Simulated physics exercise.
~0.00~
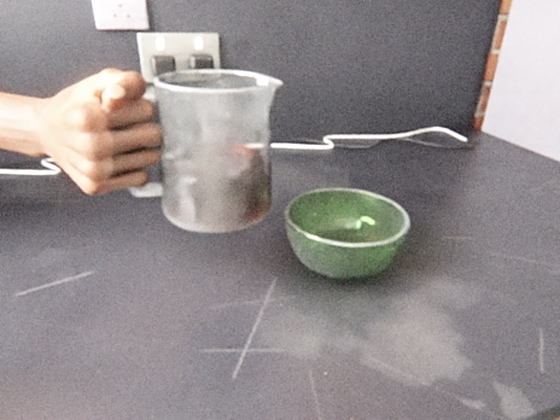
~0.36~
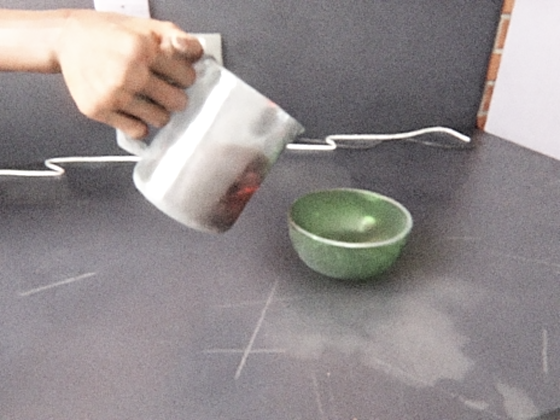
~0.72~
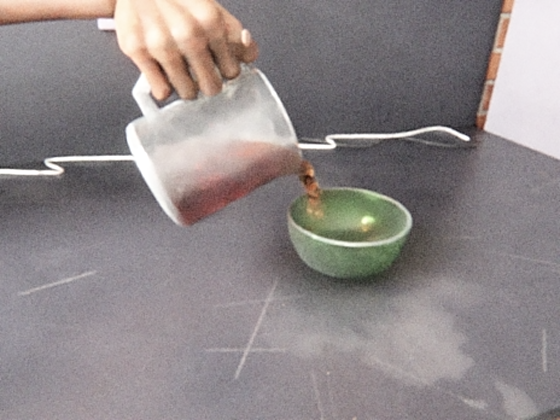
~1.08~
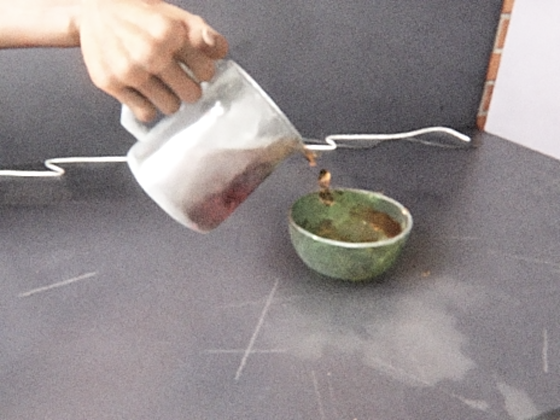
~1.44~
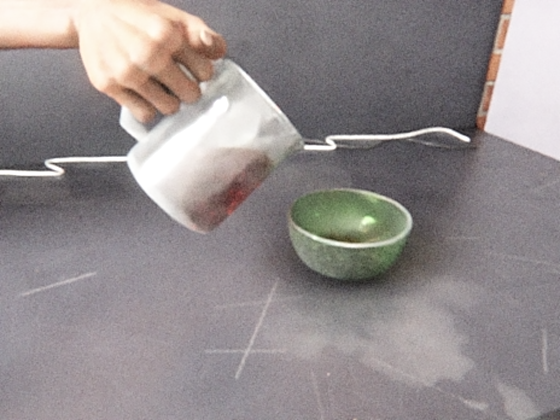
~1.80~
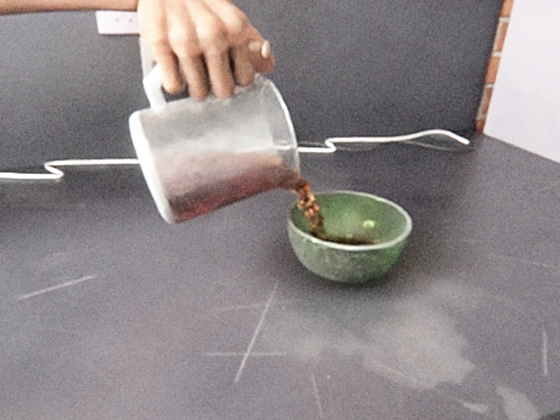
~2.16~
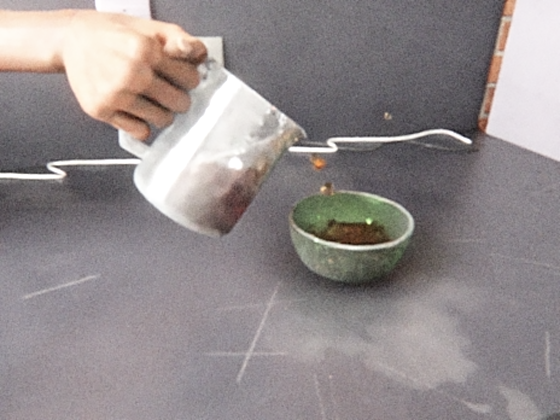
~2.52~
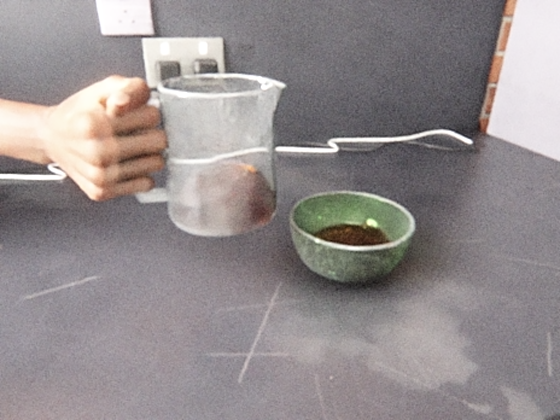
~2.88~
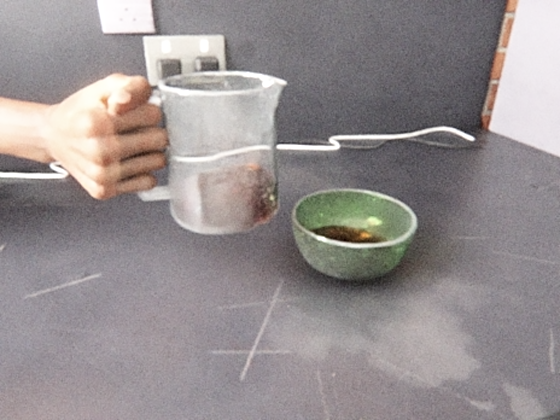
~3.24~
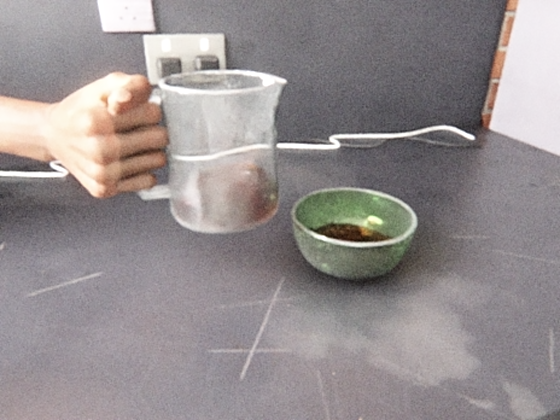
A hand tips a clear pitcher, pours brown tea into a green bowl, then levels it.
